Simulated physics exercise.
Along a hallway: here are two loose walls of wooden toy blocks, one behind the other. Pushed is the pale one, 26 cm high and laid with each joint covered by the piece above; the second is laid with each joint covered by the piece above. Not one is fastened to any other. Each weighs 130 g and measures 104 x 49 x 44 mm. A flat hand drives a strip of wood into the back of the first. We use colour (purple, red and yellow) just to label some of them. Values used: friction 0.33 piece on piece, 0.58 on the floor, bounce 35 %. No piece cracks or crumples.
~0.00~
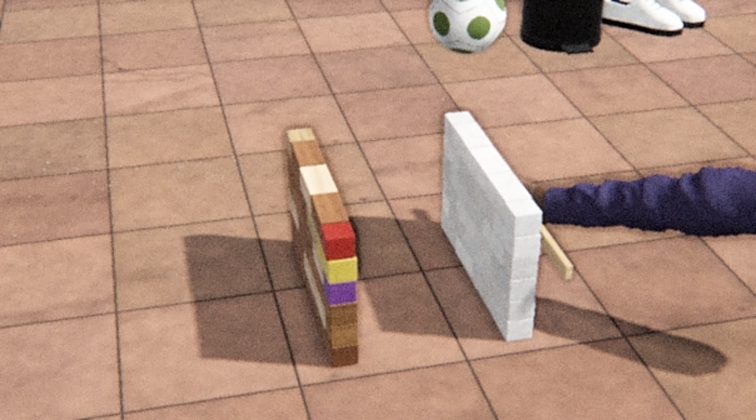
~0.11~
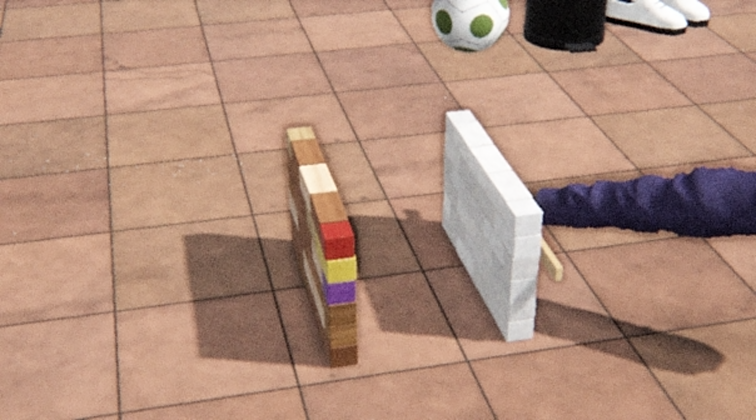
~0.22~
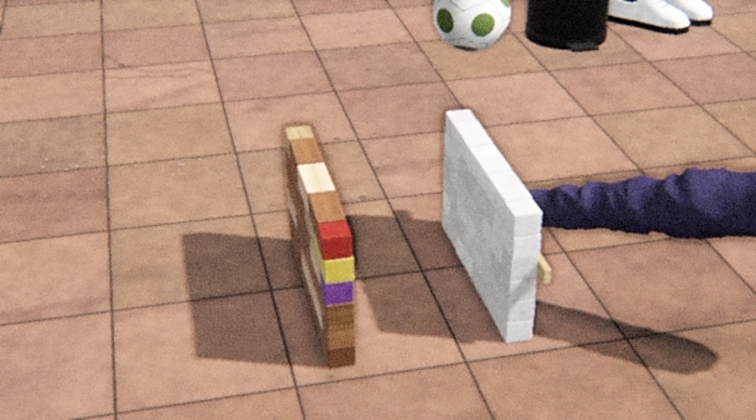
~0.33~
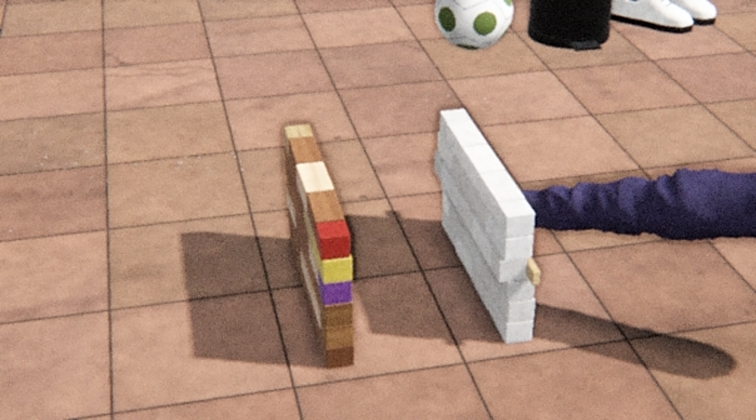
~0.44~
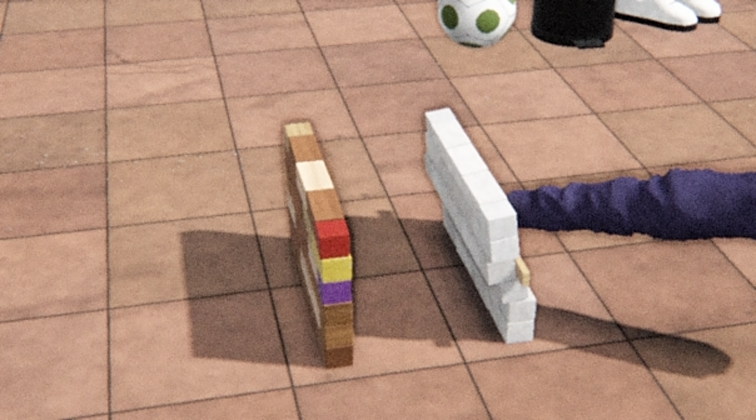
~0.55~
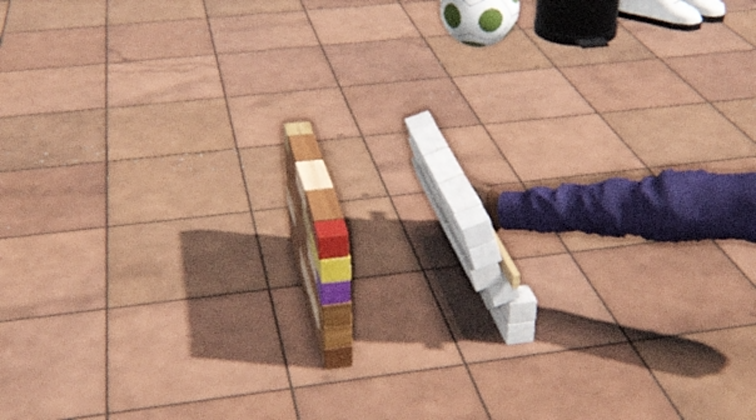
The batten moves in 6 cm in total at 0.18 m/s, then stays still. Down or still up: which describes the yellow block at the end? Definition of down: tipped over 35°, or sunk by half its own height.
Still up.
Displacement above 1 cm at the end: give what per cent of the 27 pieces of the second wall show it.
The share is 0 %.
After 0.62 s, 0 of the pale wall down; none of the 27 blocks of the second wall down; yellow block unmoved.
After 0.74 s, 15 of the pale wall down; none of the 27 blocks of the second wall down; yellow block unmoved.
After 0.98 s, 20 of the pale wall down; none of the 27 blocks of the second wall down; yellow block unmoved.
In the end (1.5 s), 20 of the pale wall down; none of the 27 blocks of the second wall down; yellow block unmoved; red block unmoved; purple block unmoved. From the last view, middles, yellow block near (330, 254), red block near (331, 239).
